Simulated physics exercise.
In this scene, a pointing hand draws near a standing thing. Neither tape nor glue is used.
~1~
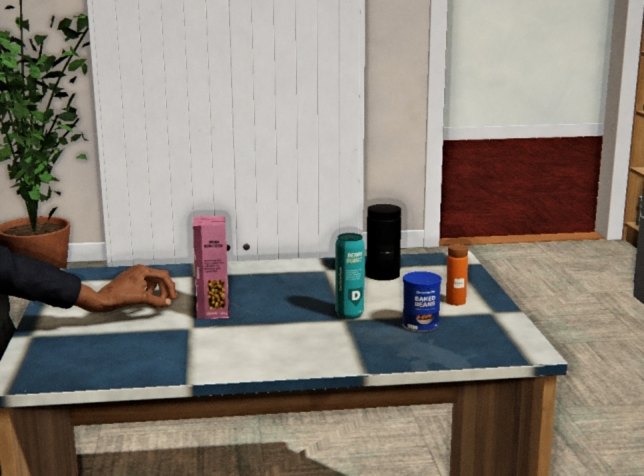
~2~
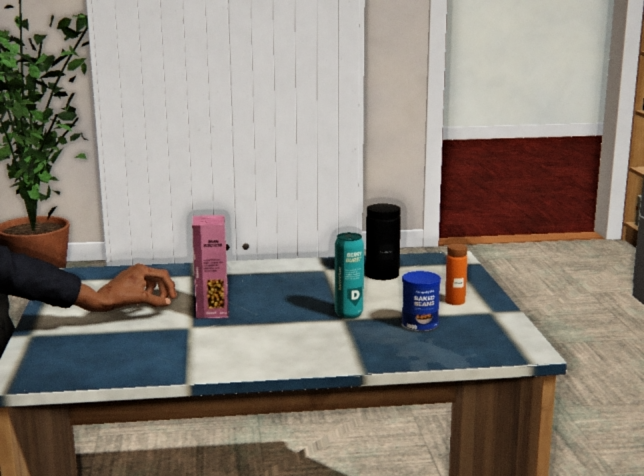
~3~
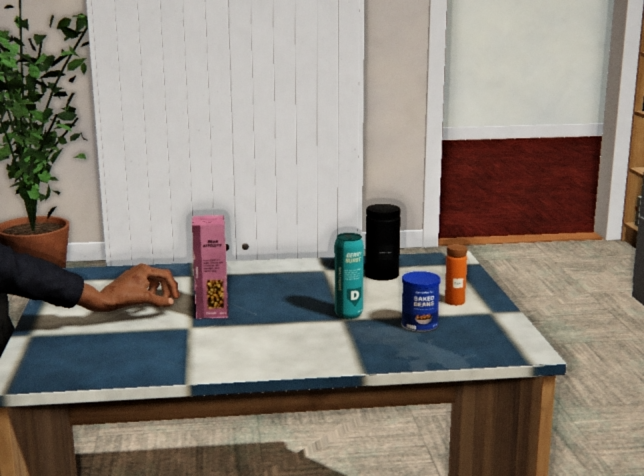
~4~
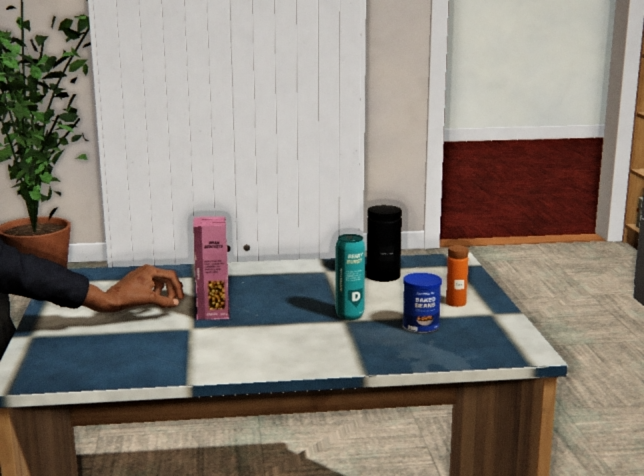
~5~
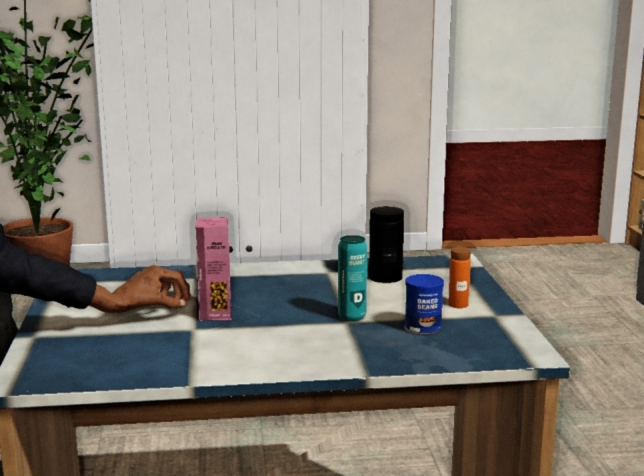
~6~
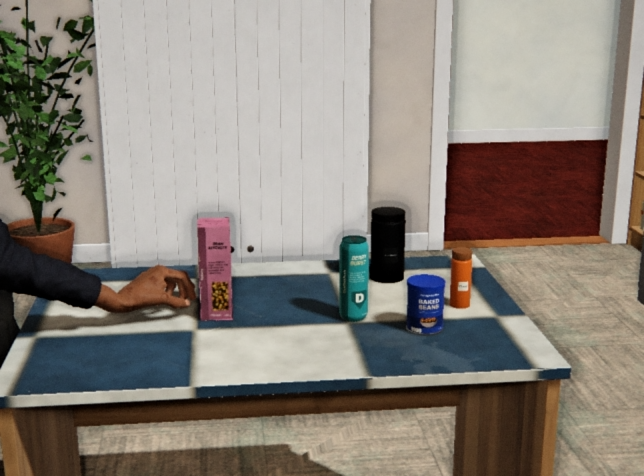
A hand at left inching slightly toward a standing pink carton on a checkered table, with four other containers standing still.
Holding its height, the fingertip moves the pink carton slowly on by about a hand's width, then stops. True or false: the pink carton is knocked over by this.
False.
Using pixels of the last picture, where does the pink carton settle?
Roughly (276, 267).
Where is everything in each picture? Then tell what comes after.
The first frame shows pink carton (211, 267).
The second frame shows pink carton (210, 267).
The third frame shows pink carton (210, 267).
The fourth frame shows pink carton (211, 268).
The fifth frame shows pink carton (214, 269).
The sixth frame shows pink carton (215, 269).
Then, 0.60 s on from there, pink carton shifted a little near (235, 268).
Then, 1.10 s on from there, pink carton shifted about its own width near (258, 268).
In the end, moved from the start, pink carton. At the end, from the last picture's camera, pink carton near (276, 266).
